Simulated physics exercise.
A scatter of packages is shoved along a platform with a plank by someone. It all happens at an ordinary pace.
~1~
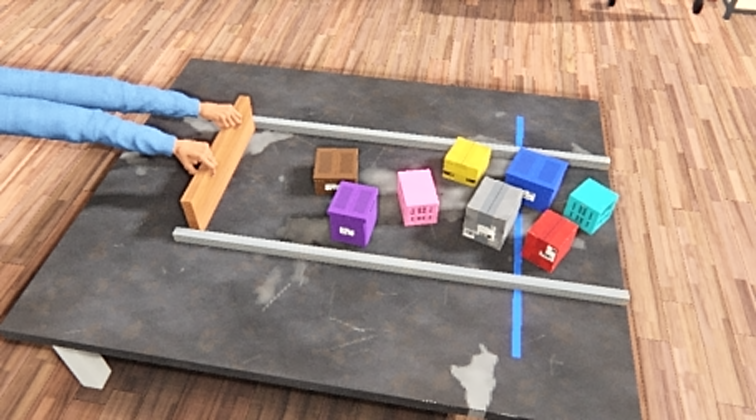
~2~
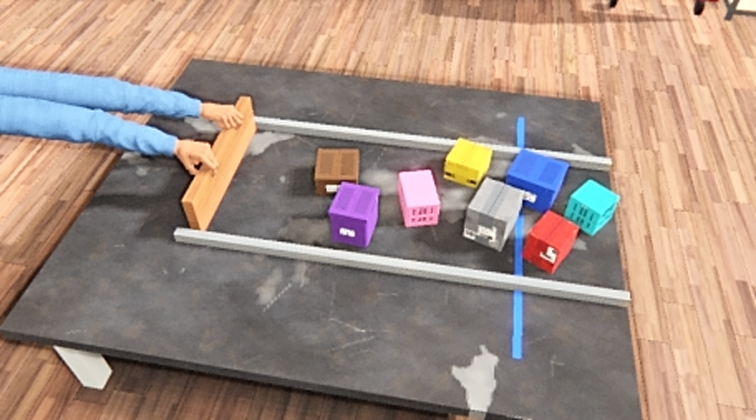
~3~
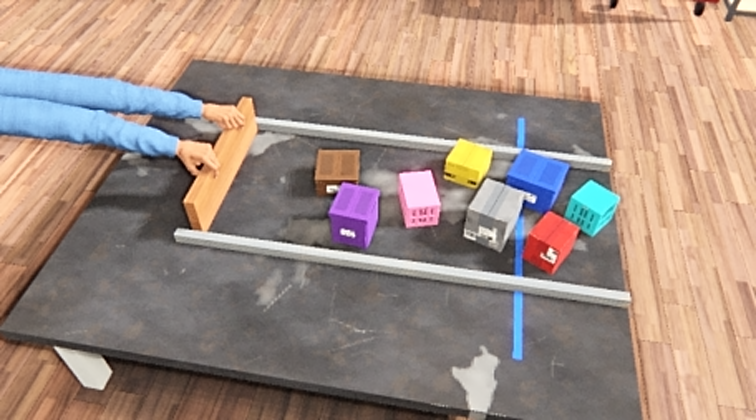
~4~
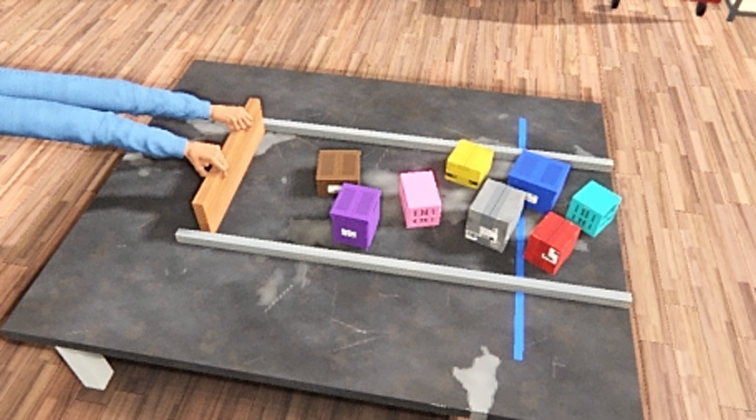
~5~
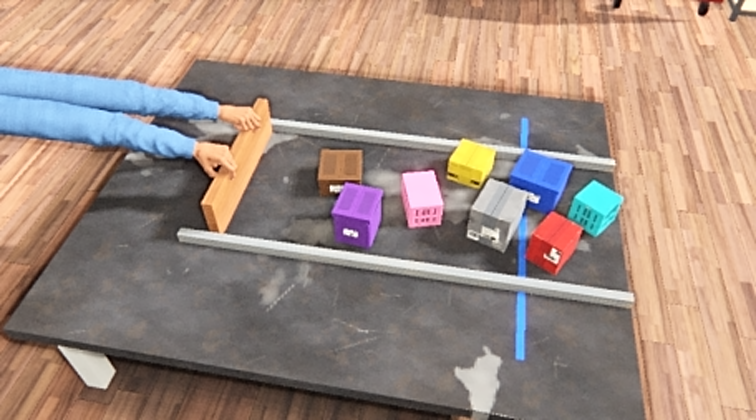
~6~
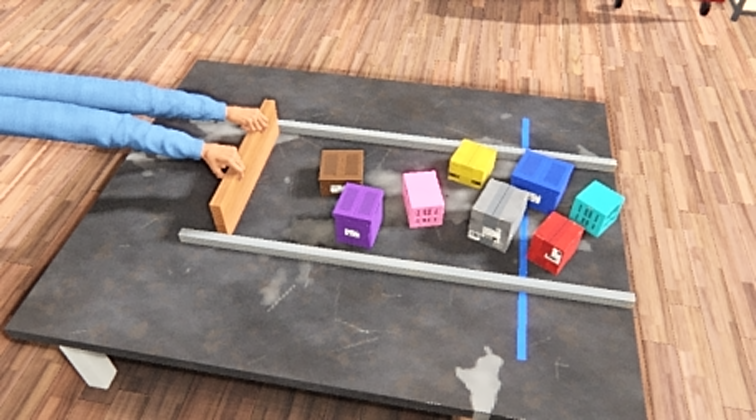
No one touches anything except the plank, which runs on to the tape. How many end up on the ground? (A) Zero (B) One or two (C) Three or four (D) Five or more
Option B: One or two.
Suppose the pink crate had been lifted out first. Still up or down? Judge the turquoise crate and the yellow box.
I'd say the turquoise crate goes off and the yellow box holds its spot.
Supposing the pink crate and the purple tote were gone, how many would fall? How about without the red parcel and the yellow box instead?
In order, the numbers are 0 and 1.
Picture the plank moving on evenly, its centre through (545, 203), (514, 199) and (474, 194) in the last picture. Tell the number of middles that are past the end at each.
In order of the places given, that's 3, 2 and 0.
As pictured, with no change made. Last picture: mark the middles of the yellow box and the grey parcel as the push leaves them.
First object about (544, 169); second object about (627, 236).
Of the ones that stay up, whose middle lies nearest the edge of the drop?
The grey parcel is the one.
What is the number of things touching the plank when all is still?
That number would be 3.
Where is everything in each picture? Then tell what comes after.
In the first picture, turquoise crate (590, 206); red parcel (549, 241); blue tote (533, 181); plank (222, 161); tape (519, 215).
In the second picture, red parcel (550, 242); plank (223, 161).
In the third picture, blue tote (535, 183); brown tote (338, 173).
In the fourth picture, turquoise crate (593, 209); grey parcel (495, 215).
In the fifth picture, red parcel (553, 243); purple tote (358, 217).
In the sixth picture, turquoise crate (596, 209); red parcel (555, 243); blue tote (539, 183); plank (248, 165); tape (524, 217).
Early on, none off yet; turquoise crate at rest near (596, 209); red parcel at rest near (555, 243); blue tote at rest near (539, 183).
A while later, none off yet; turquoise crate at rest near (596, 209); red parcel travelled a little near (560, 245); blue tote at rest near (539, 183).
Finally, the number that fall off is one or two; lost, red parcel and turquoise crate.
